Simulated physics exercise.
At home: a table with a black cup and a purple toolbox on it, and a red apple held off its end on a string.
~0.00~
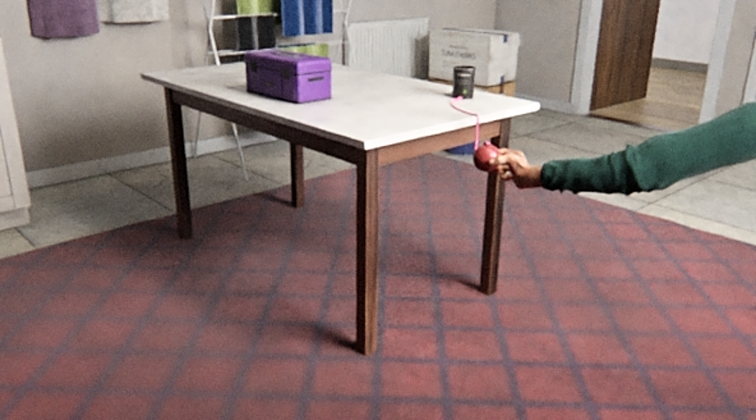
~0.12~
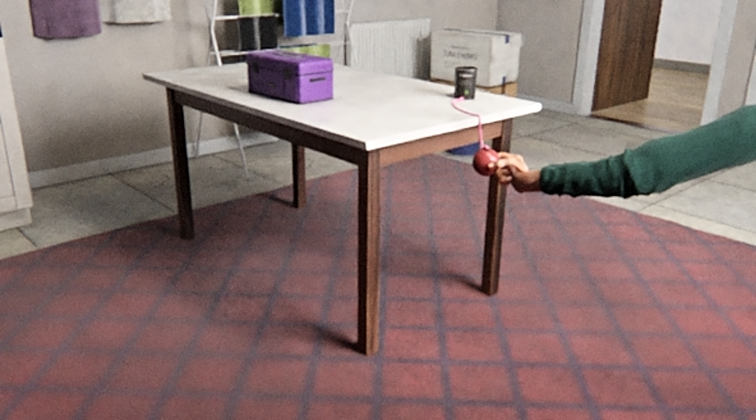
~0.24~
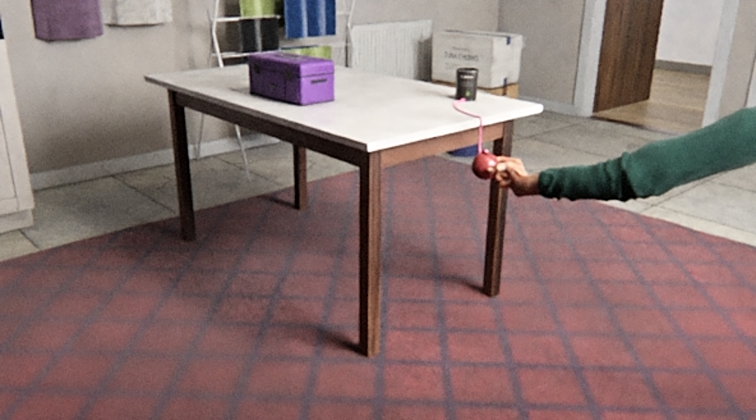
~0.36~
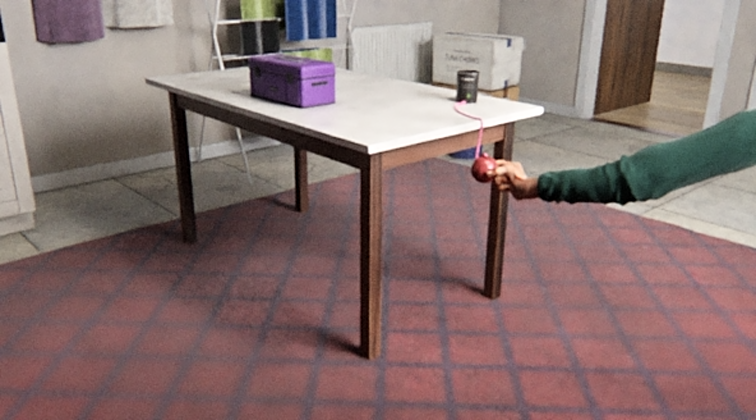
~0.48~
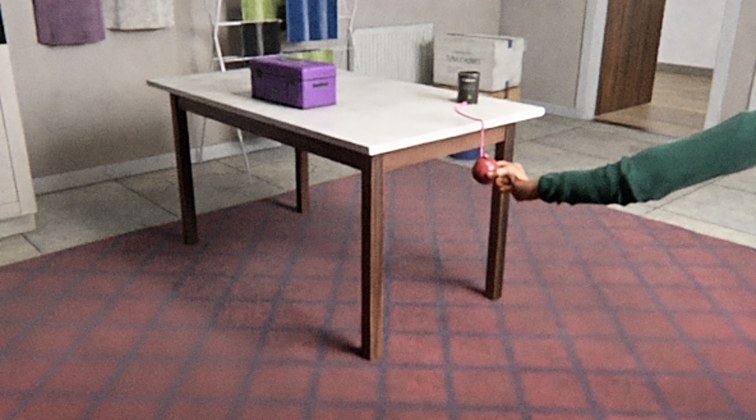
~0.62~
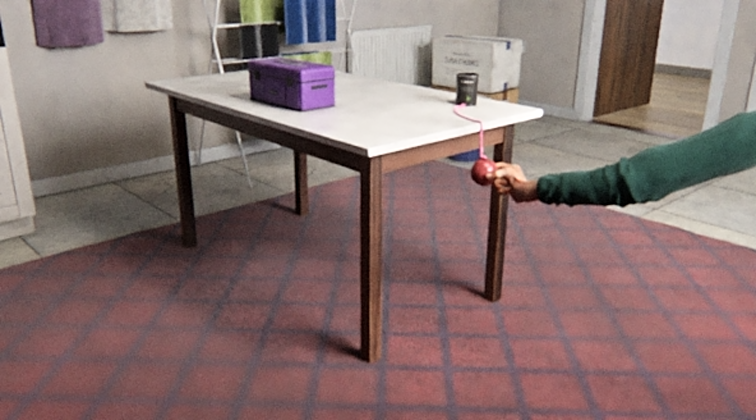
A hand lowers a red apple slightly on a string tied to a black cup.
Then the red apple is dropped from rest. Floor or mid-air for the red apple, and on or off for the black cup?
In the end the red apple drops all the way, the black cup is dragged off.
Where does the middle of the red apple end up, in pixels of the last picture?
Its middle is at (515, 291).
After 0.94 s, apple below the edge near (478, 271); toolbox unmoved; cup tugged along near (485, 97).
After 1.28 s, apple on the floor near (485, 317); toolbox unmoved; cup over the edge.
After 1.60 s, apple on the floor near (492, 301); toolbox unmoved; cup down on the floor.
At rest, apple on the floor near (515, 291); toolbox unmoved; cup down on the floor. The red apple reaches the floor and the black cup gets pulled over the edge.
